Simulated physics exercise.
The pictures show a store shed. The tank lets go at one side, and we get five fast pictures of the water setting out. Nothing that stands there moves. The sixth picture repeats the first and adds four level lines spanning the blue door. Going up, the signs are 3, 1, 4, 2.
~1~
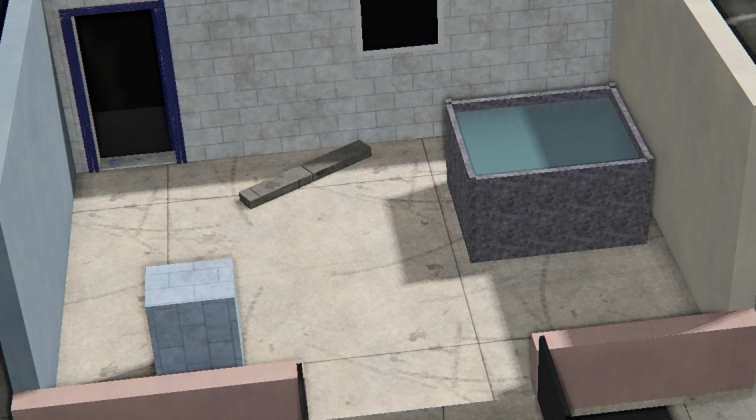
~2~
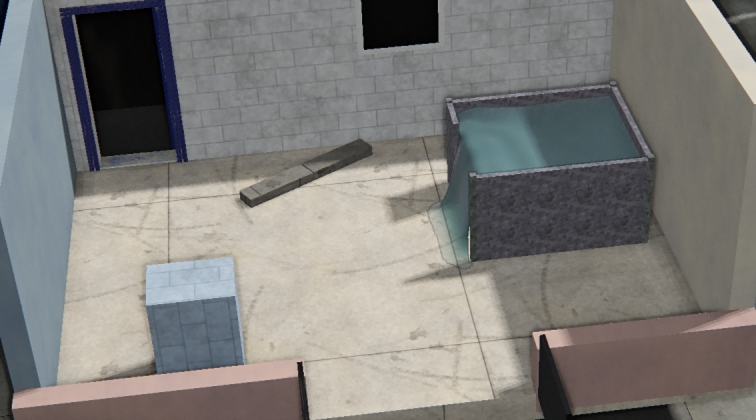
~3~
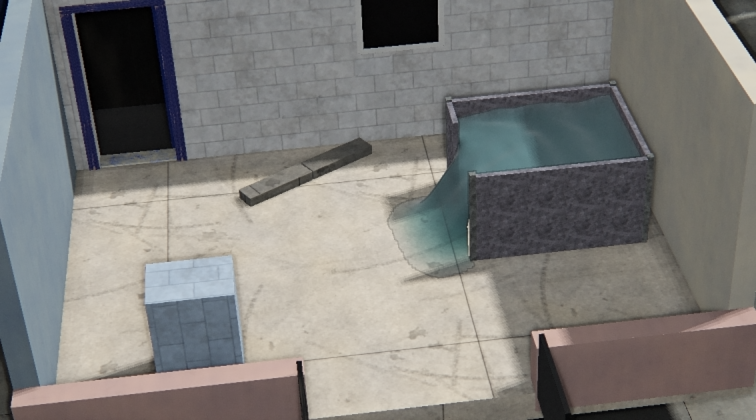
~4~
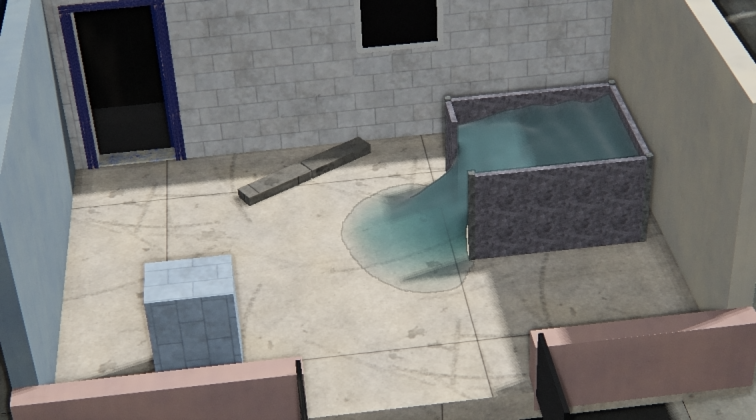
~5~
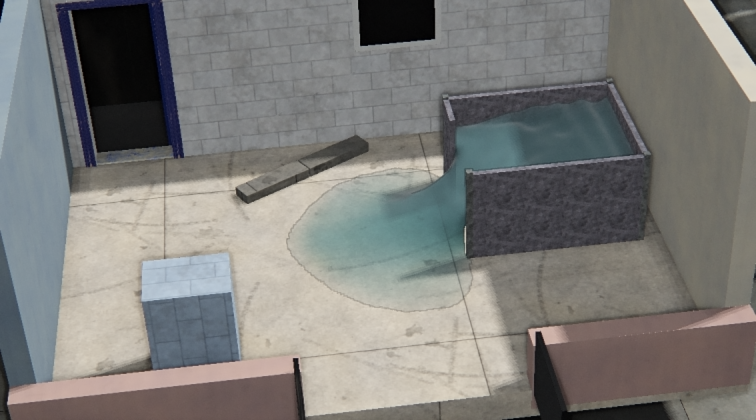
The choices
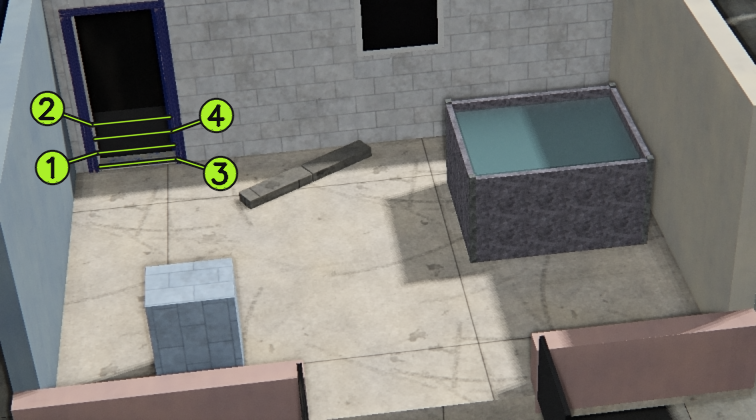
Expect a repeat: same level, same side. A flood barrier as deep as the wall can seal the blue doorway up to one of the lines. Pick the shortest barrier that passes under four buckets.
Choose 1.
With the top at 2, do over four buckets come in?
No, that is safe.
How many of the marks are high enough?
Three.
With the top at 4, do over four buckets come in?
No, that is safe.
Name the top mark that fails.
3 it is.
On the marked copy, 1 at (135, 149); 2 at (131, 121); 3 at (138, 162); 4 at (133, 135); from the bottom up 3, 1, 4, 2.
For mark 1, a splash gets over, under a bucket.
For mark 2, nothing gets over.
For mark 3, dozens of bucketfuls pour in.
For mark 4, nothing gets over.
